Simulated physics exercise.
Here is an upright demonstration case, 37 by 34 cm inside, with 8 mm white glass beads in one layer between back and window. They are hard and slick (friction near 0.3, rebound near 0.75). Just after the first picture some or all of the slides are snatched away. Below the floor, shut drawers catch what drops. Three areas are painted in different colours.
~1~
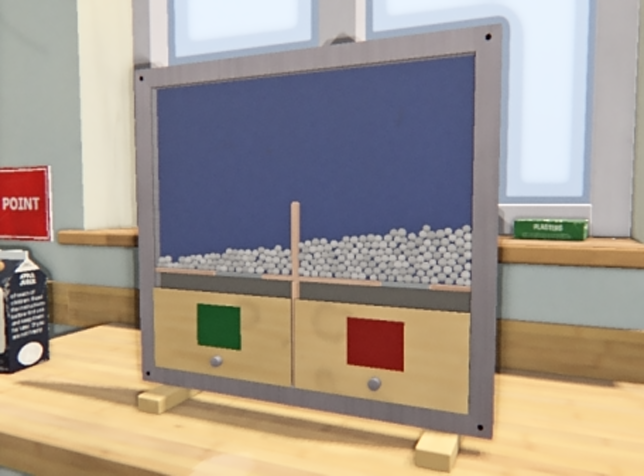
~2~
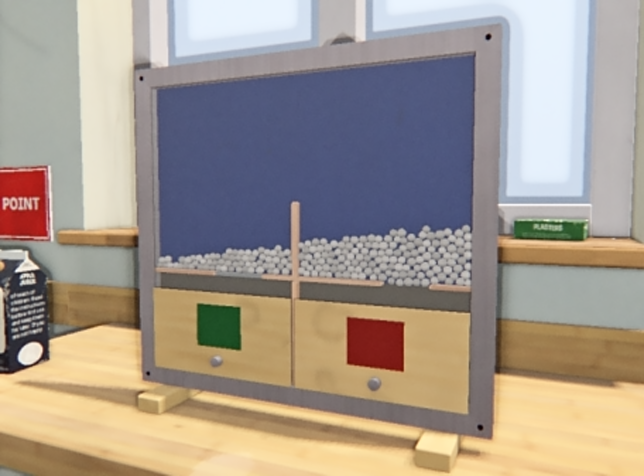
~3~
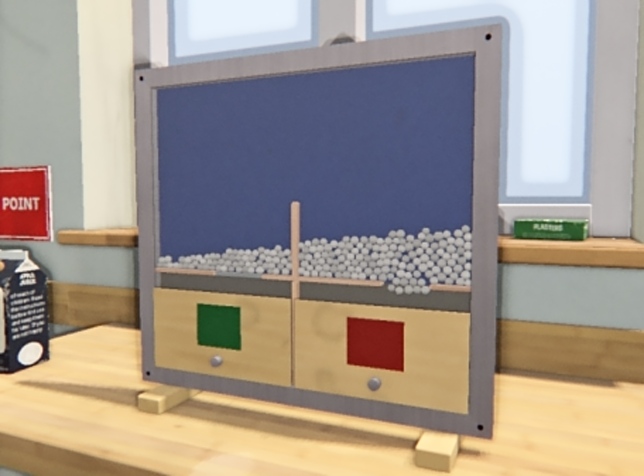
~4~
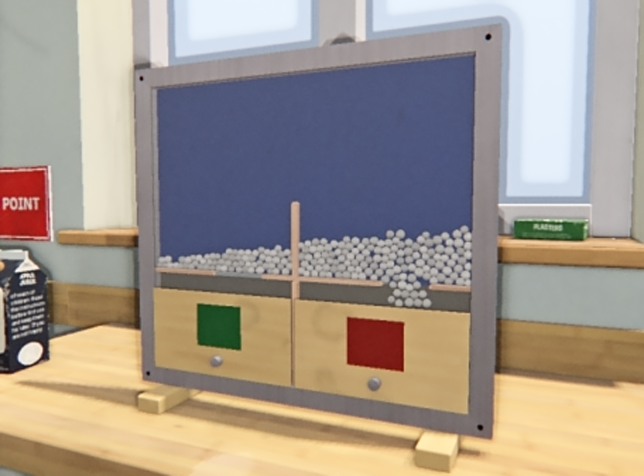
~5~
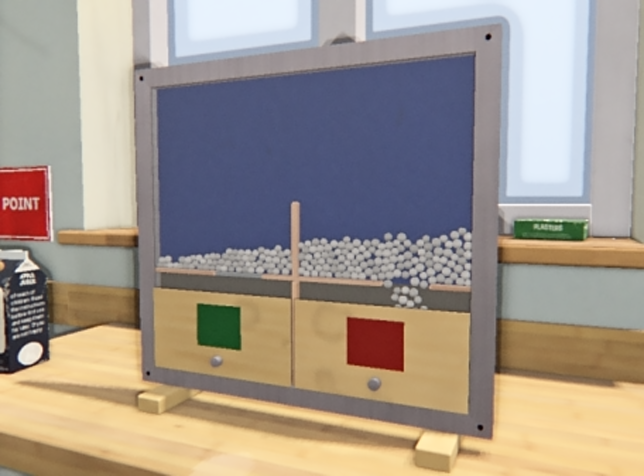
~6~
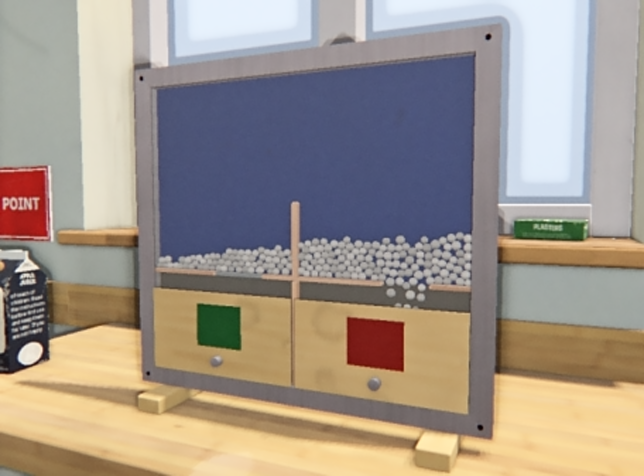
White beads trickled down through a gap that opened in the floor on the right side of an upright case, above the red square, while the beads left of the divider stayed still.
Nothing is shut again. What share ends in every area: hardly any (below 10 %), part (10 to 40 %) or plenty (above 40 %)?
Red drawer plenty, blue store plenty, green drawer hardly any.
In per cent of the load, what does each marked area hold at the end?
Red drawer: 55; blue store: 45; green drawer: 0.
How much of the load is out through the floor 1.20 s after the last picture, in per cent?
About 50 per cent.
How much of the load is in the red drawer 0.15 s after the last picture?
About 25 per cent.
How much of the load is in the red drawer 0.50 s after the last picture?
Roughly 45 per cent.
Then, 0.15 s after the last picture, 30 % are out; red 25 %, blue 70 %.
Then, 0.50 s after the last picture, 45 % are out; red 45 %, blue 55 %.
Then, 1.20 s after the last picture, 50 % are out; red 50 %, blue 50 %.
At rest 1.7 s after the last picture, 55 % are out; red 55 %, blue 45 %, green 0 %.
